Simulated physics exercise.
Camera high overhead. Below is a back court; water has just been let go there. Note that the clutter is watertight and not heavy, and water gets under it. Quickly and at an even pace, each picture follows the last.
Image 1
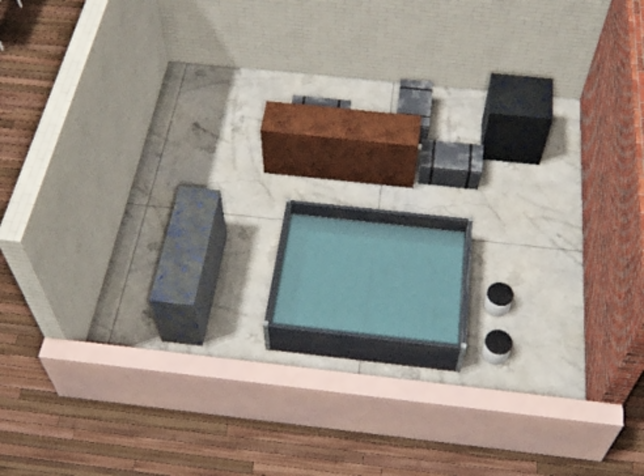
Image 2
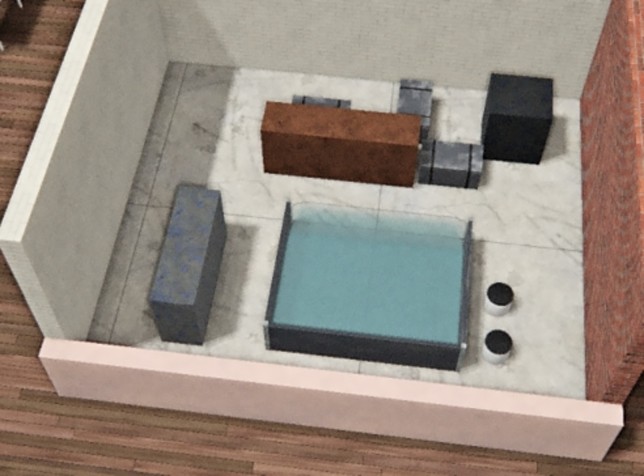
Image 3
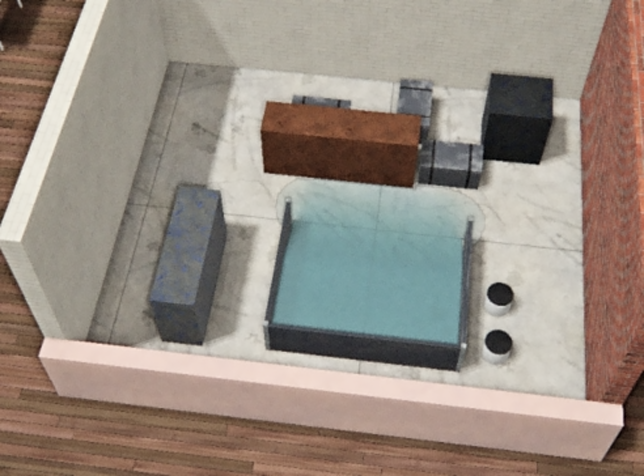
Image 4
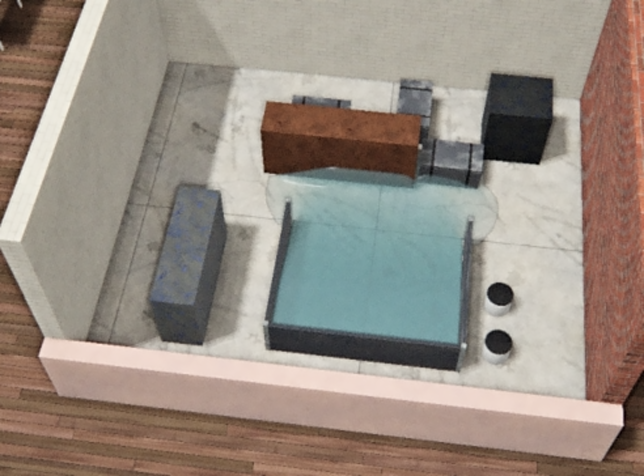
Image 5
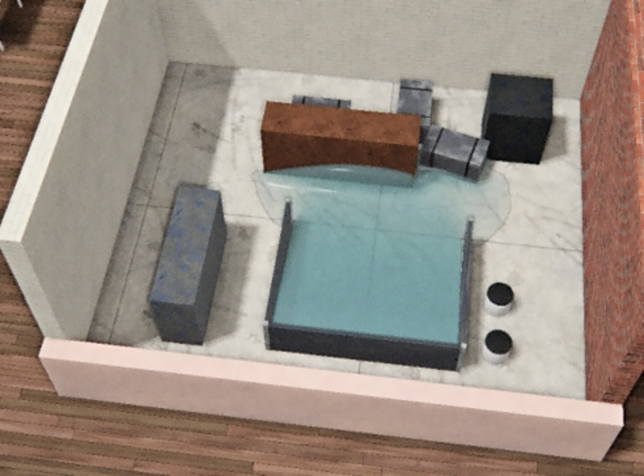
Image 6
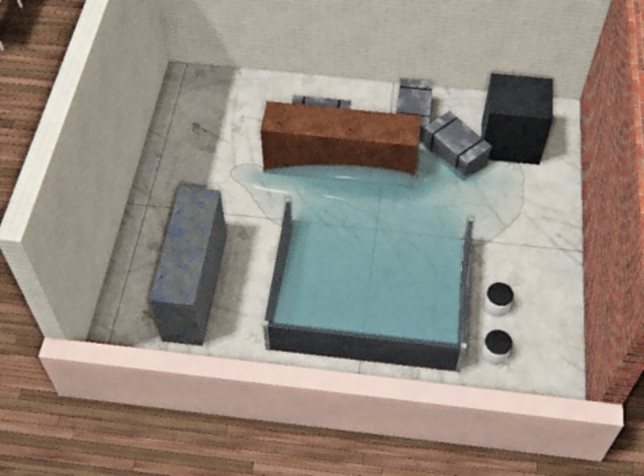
In a walled court, water spreads from an open-sided tank and a grey trunk swings slightly.
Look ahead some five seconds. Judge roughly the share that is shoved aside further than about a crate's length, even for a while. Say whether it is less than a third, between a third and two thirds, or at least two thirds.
Middle band.
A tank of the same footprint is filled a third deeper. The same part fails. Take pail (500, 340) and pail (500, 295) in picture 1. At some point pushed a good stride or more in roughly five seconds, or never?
In turn: Less than that, never so far.
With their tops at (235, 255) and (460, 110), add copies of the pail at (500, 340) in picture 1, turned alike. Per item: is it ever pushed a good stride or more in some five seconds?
Sequence: Scarcely shifts; knocked aside.
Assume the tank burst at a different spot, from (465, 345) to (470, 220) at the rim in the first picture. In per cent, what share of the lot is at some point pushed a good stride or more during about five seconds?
It comes to some 80 per cent.
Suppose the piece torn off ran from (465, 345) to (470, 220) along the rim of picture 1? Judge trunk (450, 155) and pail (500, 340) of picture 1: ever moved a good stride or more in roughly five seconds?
Lab note, as listed: Stayed below that mark / reached that mark.
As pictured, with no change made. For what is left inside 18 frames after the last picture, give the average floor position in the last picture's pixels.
That works out to about (406, 203) on the floor.
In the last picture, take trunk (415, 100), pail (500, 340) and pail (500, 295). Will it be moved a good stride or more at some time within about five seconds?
First displaced that much, second under that distance, third under that distance.
A moment on, 1 of 5 are well off their spots; 0 afloat.
Next, 1 of 5 are well off their spots; 1 afloat.
Later, 2 of 5 are well off their spots; 0 afloat.
In the end, 2 of 5 are well off their spots, and 2 have been at some point; 2 afloat.
